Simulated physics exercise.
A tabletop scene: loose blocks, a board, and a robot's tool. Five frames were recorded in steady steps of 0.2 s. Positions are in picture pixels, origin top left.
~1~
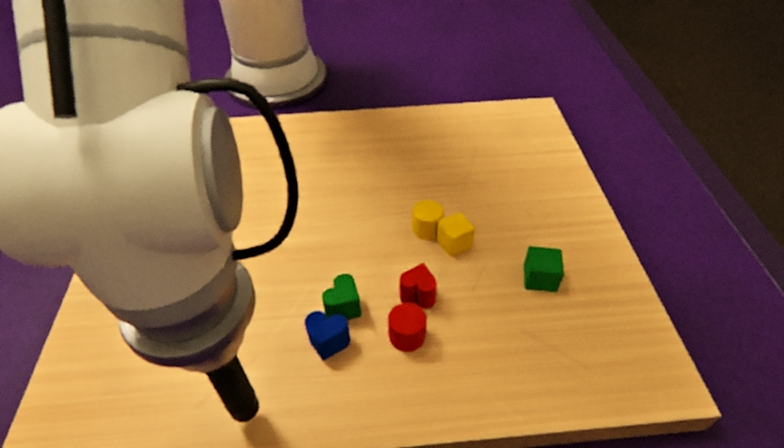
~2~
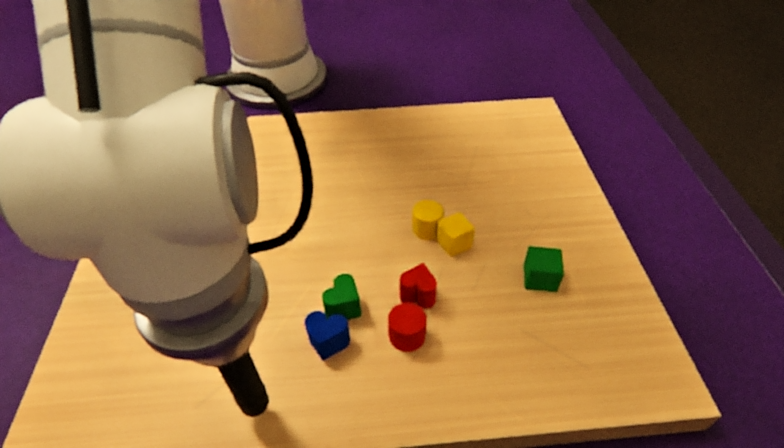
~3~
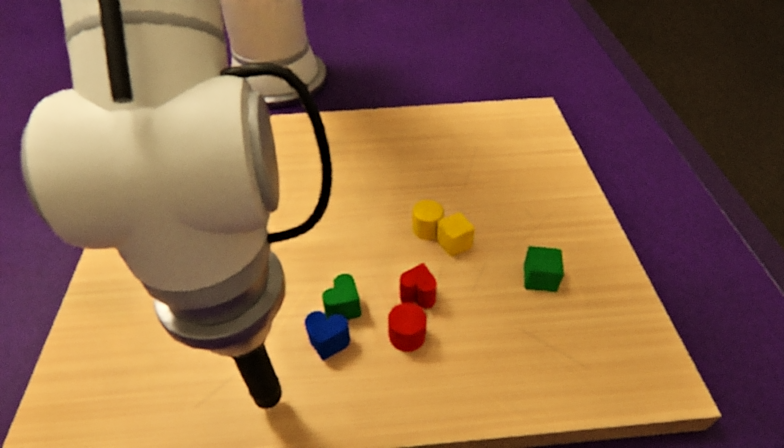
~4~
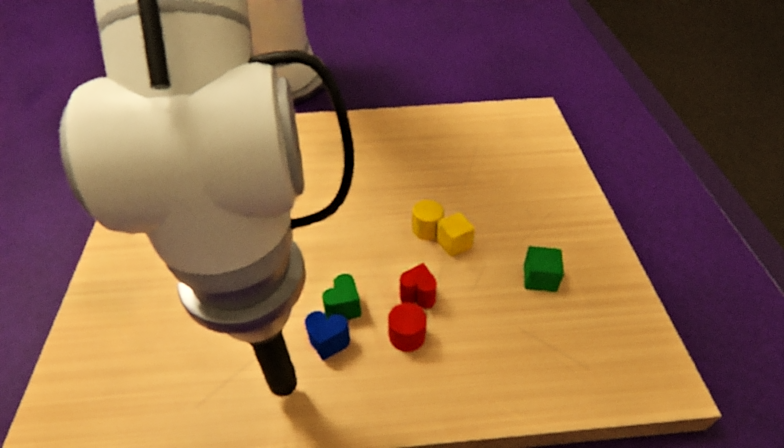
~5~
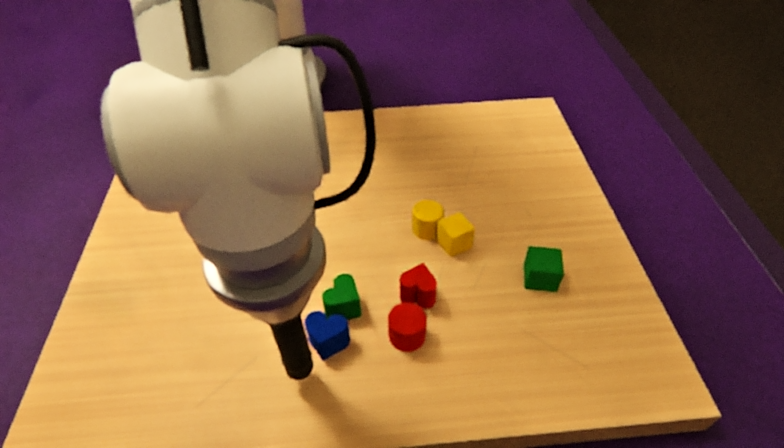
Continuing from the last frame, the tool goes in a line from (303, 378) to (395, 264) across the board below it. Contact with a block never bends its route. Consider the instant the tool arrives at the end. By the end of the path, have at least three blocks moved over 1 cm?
No.
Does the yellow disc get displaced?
No, that is not how it ends up.
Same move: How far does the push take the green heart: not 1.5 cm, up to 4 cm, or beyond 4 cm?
The largest band: Over 4 cm.
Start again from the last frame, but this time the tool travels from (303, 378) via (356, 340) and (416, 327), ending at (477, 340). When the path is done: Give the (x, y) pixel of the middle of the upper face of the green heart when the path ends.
Put as a pixel place, it's (341, 269).
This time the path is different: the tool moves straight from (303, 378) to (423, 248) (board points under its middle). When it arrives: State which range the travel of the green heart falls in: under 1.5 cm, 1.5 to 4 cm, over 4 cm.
It moves quite far, over 4 cm.
The first path, step by step. One third of the way, tool at (336, 325); blue heart at (347, 294), turned 25° anticlockwise; green heart at (349, 269), turned 20° anticlockwise.
Two thirds of the way, tool at (367, 287); blue heart at (368, 258), turned 55° anticlockwise; green heart at (353, 239), turned 50° anticlockwise.
At the end, tool at (395, 254); blue heart at (379, 229), turned 105° anticlockwise; green heart at (352, 227), turned 85° anticlockwise; red heart still; yellow disc still.
